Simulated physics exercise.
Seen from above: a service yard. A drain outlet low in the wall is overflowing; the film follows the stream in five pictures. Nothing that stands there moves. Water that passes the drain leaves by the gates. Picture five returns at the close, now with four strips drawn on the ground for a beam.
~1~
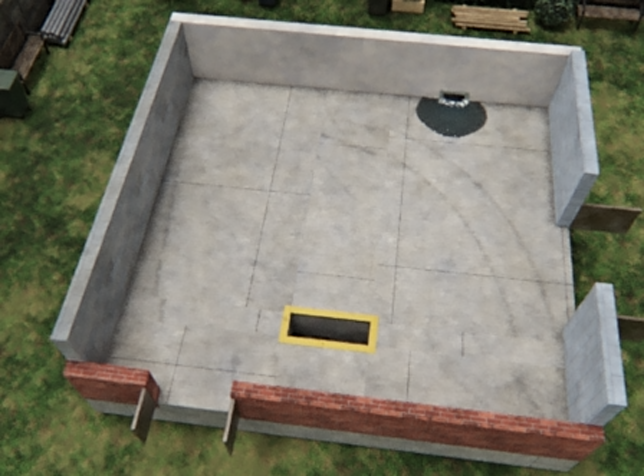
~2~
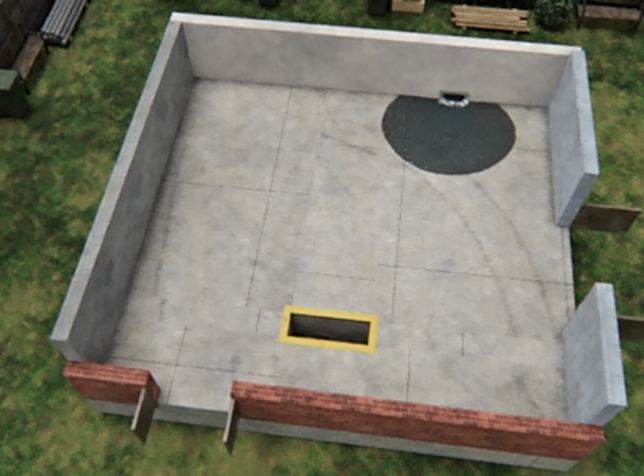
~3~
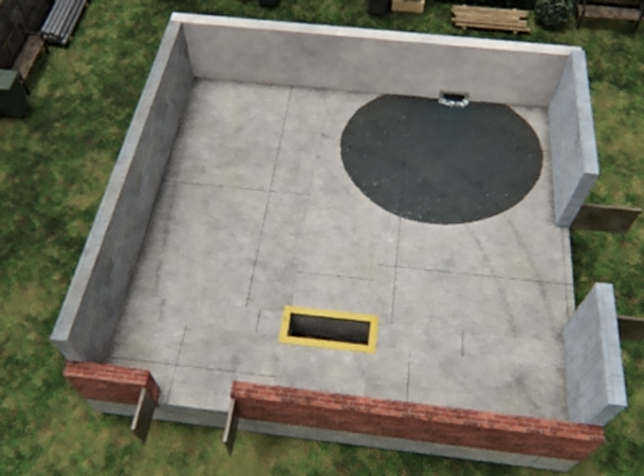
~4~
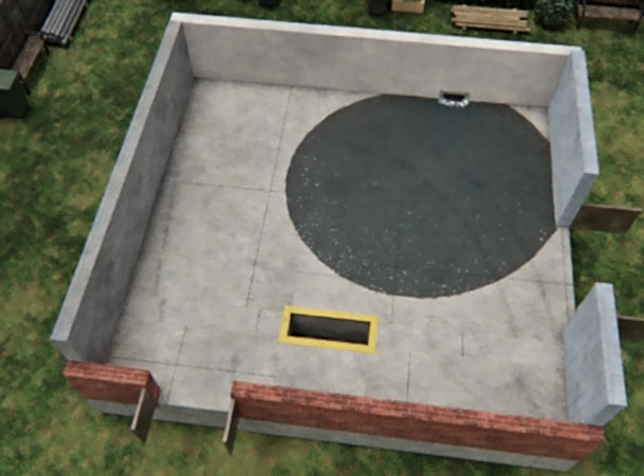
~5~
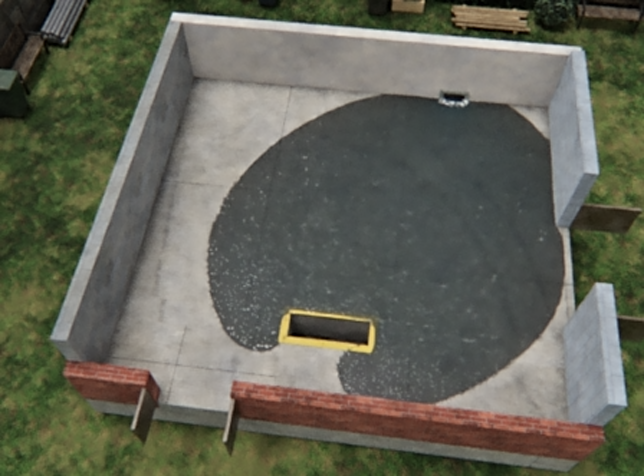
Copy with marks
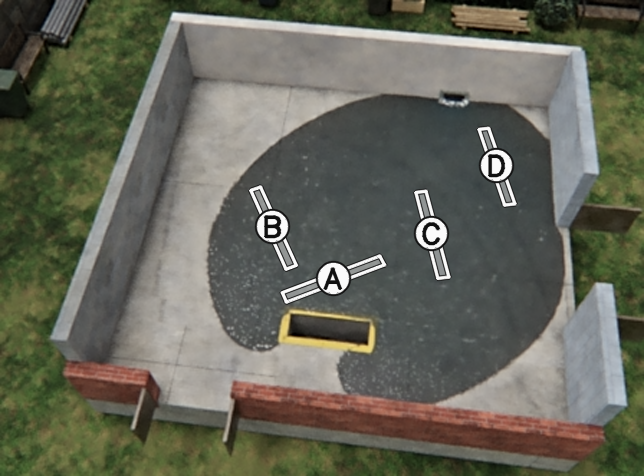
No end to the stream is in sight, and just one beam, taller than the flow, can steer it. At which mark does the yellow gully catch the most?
Place B does it best.
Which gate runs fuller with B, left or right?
More leaves on the left.
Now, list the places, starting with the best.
The order is B, D, C, A.
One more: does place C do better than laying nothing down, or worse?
Place C is worse.
In white, A from (284, 297) to (382, 260); B from (255, 188) to (291, 267); C from (420, 191) to (443, 277); D from (483, 128) to (509, 204).
Choosing A, about 18 % of the stream goes into the yellow gully, about 81 % out by the gates.
Choosing B, about 51 % of the stream goes into the yellow gully, about 47 % out by the gates.
Choosing C, about 24 % of the stream goes into the yellow gully, about 75 % out by the gates.
Choosing D, about 33 % of the stream goes into the yellow gully, about 66 % out by the gates.
